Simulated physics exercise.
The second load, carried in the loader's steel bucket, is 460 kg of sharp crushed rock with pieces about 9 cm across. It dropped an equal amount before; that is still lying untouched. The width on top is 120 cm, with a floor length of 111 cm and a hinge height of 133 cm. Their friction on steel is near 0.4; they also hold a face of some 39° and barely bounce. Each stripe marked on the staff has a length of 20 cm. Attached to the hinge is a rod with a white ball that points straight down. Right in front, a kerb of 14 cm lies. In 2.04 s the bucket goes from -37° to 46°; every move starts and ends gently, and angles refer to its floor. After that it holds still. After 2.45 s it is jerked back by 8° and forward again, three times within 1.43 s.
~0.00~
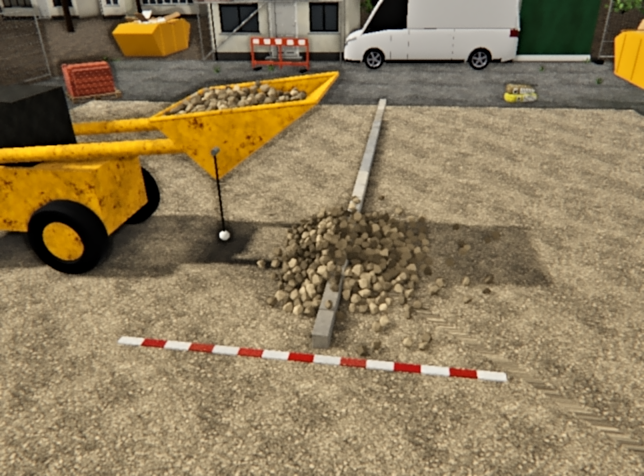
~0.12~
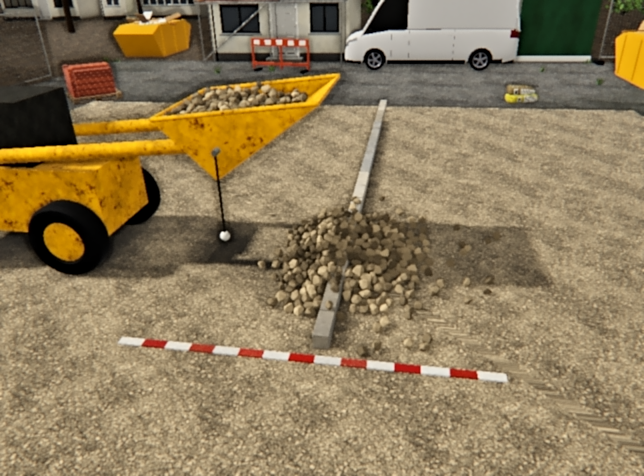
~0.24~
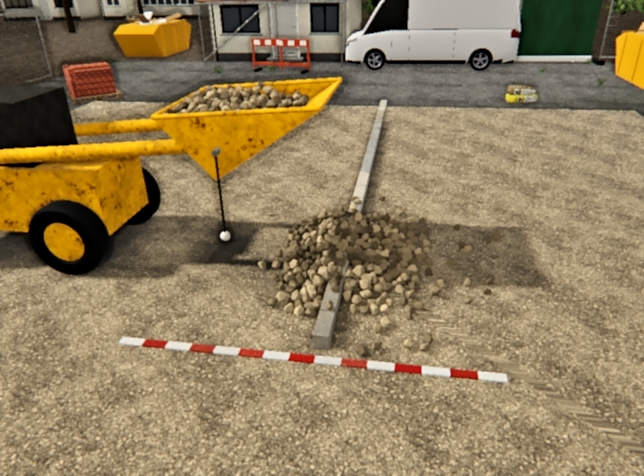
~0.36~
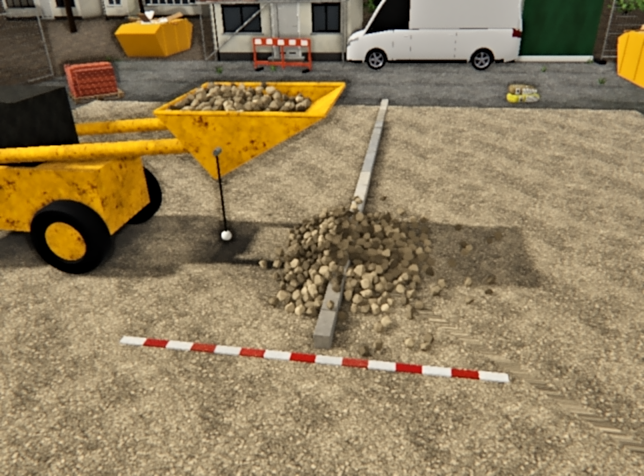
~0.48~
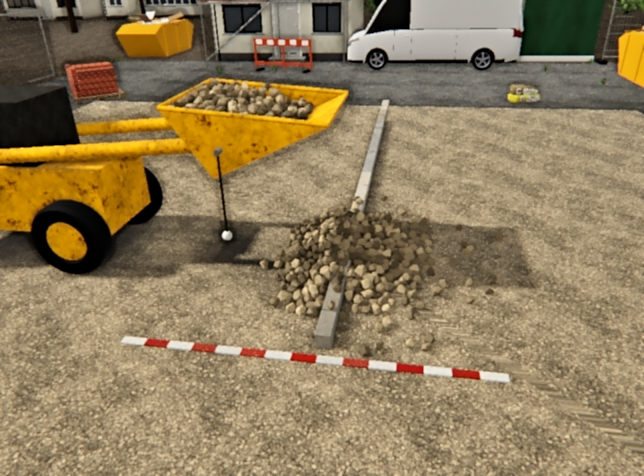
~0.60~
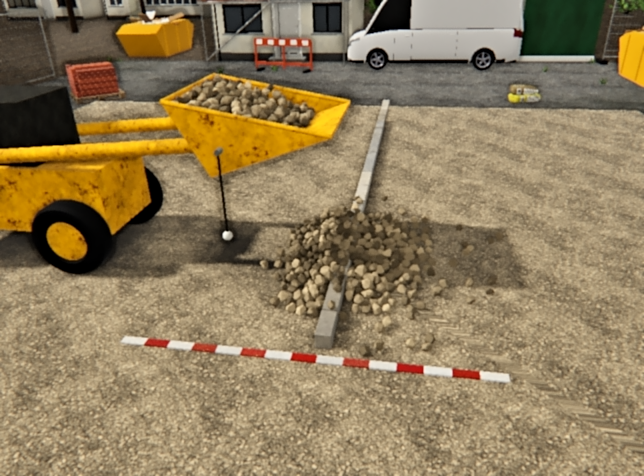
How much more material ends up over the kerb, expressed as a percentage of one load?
About 33 per cent of a load more.
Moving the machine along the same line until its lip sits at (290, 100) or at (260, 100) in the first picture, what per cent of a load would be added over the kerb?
10 % and 0 %.
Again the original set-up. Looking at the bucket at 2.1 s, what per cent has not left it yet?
Near 25 per cent of the load is held.
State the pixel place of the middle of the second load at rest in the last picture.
Around (329, 243).
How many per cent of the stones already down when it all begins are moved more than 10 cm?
Roughly 5 per cent of them.
After 1.5 s the floor is at 33°; in per cent of one load, 100 in the bucket, 53 on this side of the kerb, 47 over the kerb; the foremost stones are at (480, 258).
After 2.1 s the floor is at 46°; in per cent of one load, 25 in the bucket, 117 on this side of the kerb, 58 over the kerb; the foremost stones are at (480, 258).
After 4.3 s the floor is at 46°; in per cent of one load, 0 in the bucket, 120 on this side of the kerb, 80 over the kerb; the foremost stones are at (484, 255).
After 7.2 s the floor is at 46°; in per cent of one load, 0 in the bucket, 120 on this side of the kerb, 80 over the kerb; the foremost stones are at (484, 255). Net gain over the kerb, 33.
